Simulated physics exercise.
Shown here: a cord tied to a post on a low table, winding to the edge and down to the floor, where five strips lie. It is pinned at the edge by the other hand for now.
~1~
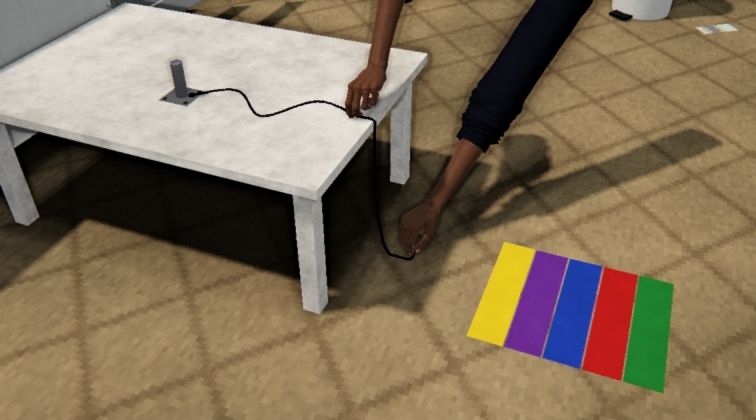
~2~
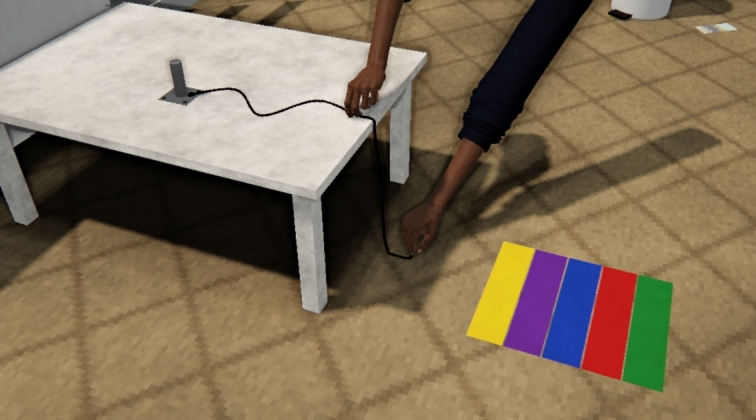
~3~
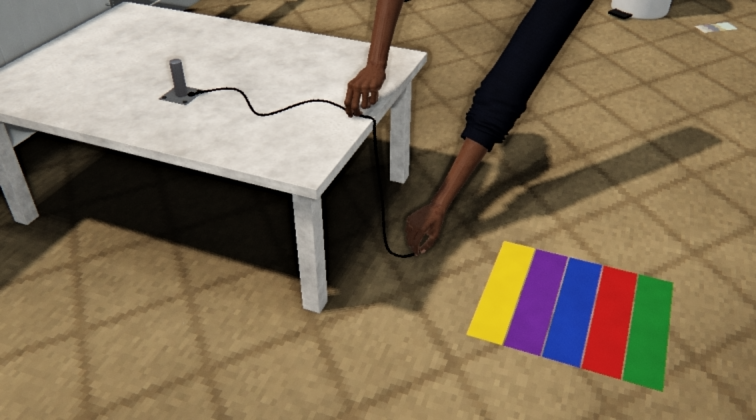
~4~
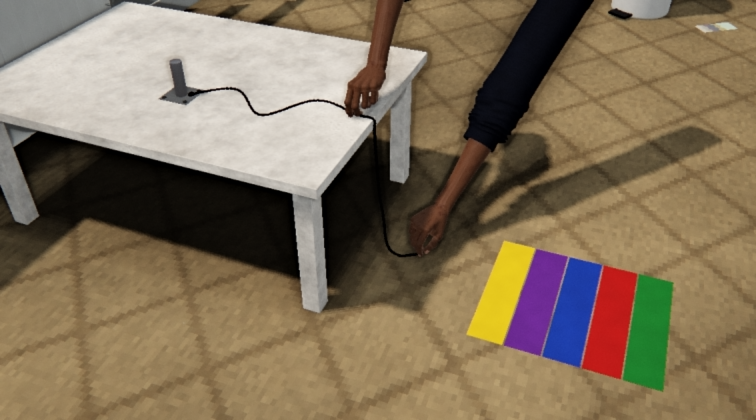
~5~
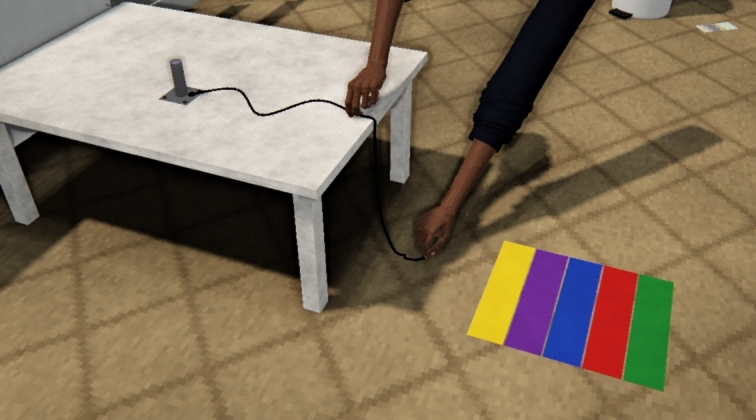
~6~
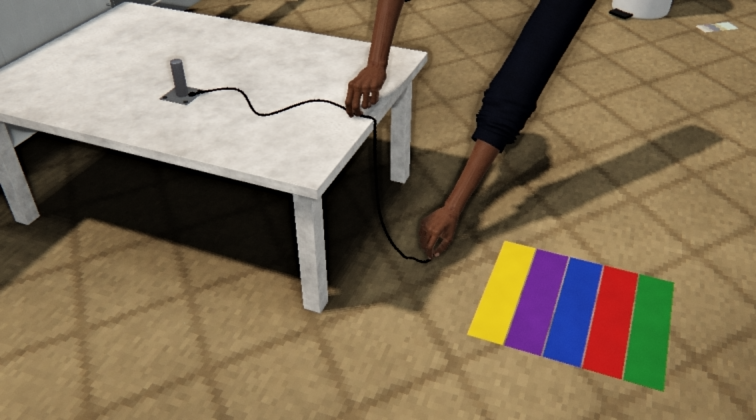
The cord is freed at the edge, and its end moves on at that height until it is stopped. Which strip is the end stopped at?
Stopped at blue.
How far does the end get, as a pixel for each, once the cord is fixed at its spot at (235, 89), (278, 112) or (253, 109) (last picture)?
(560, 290), (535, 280), (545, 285).
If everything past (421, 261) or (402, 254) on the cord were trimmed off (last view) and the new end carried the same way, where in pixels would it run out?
Around (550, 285) for the first cut and around (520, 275) for the second.
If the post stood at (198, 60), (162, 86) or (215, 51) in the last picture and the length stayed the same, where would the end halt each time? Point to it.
The three places are (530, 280), (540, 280) and (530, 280), in that order.
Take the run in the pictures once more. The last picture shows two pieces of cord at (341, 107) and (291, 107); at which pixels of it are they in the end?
In that view they sit near (376, 135) and near (322, 118).
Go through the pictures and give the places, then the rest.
The first frame shows end (414, 251); yellow (492, 322); purple (528, 332); blue (566, 343); red (605, 354); green (646, 366).
The second frame shows end (416, 251); cord through (220, 90) (254, 112) (321, 101) (374, 126) (381, 187) (385, 240).
The third frame shows end (419, 251).
The fourth frame shows end (423, 252); cord through (220, 89) (254, 112) (321, 101) (374, 126) (379, 186) (386, 240).
The fifth frame shows end (429, 254).
The sixth frame shows end (433, 255); cord through (221, 89) (255, 112) (322, 101) (375, 126) (377, 185) (390, 240).
Early on, end near (514, 276); over yellow.
Midway, end near (552, 286); over purple.
At the end of the slack, end near (575, 292); over blue. The blue one.
